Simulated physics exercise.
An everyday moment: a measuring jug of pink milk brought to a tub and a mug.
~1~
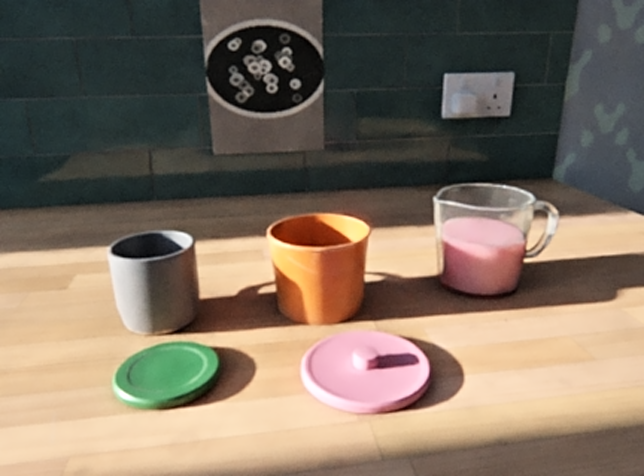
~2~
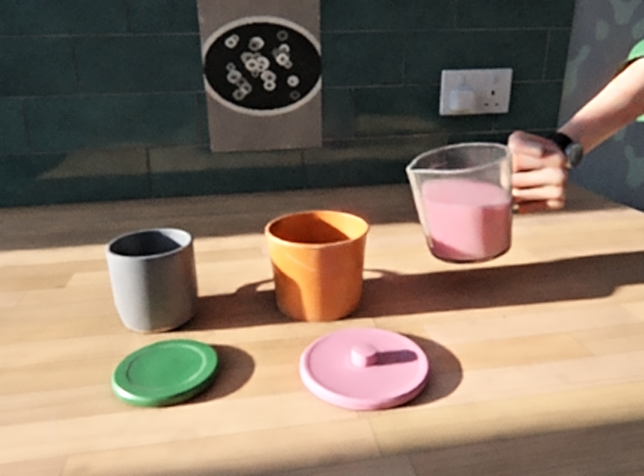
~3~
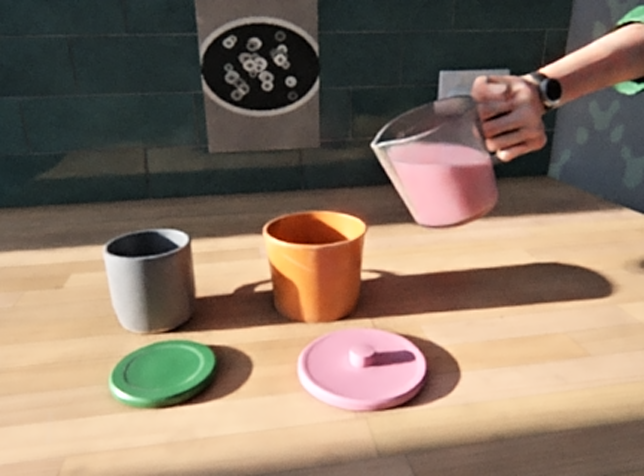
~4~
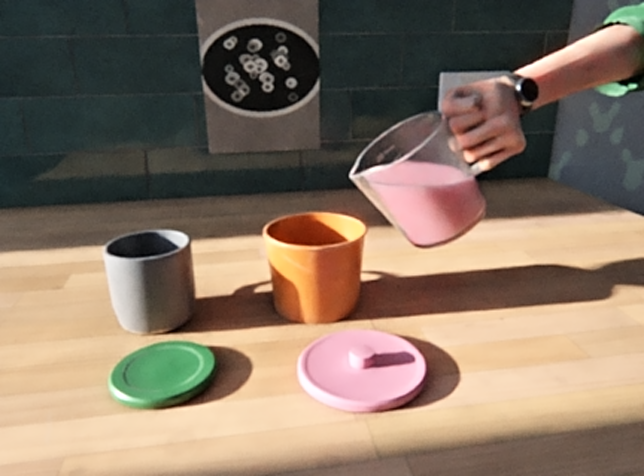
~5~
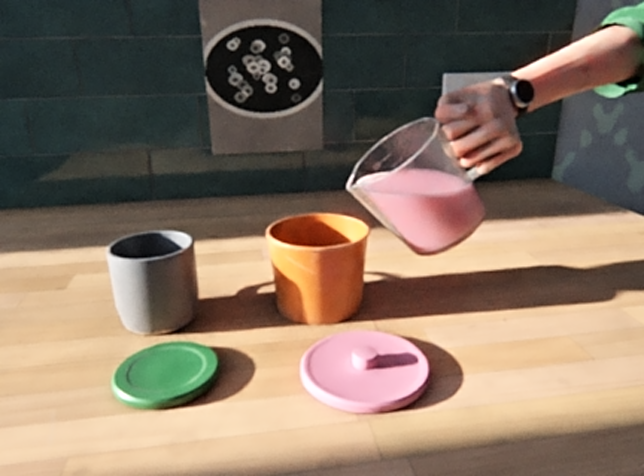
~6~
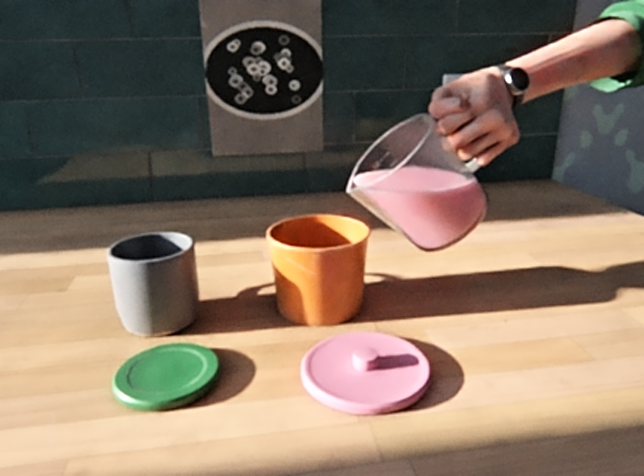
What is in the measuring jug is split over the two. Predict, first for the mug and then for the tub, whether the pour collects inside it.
Prediction: The mug collects it, the tub collects it.
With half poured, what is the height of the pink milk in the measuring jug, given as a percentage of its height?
I'd put the level around 30 percent of the height.
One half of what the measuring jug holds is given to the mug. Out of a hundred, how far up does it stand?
The level sits near 55 per cent of the height.
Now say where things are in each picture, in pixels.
In the first picture, nothing is moving yet; measuring jug (482, 237) about two thirds full; tub (320, 269) open; mug (158, 285) open.
In the second picture, the measuring jug is picked up; measuring jug about two thirds full, surface at (465, 194); tub (318, 266) open.
In the third picture, tilting; measuring jug (441, 162) tipped 25° with all of its load; mug (154, 284) open.
In the fourth picture, no stream yet; measuring jug (422, 180) tipped 35° with all of its load; tub (316, 268) open.
In the fifth picture, still nothing leaves it; measuring jug (420, 188) tipped 35° with all of its load; mug (157, 285) open.
In the sixth picture, on the point of pouring; measuring jug (420, 184) tipped 40° with all of its load; tub (319, 270) open; mug (157, 287) open.
Next, the pink milk goes into the tub.
After that, the pink milk goes into the mug.
Finally, the tub has its share inside; the mug has its share inside.
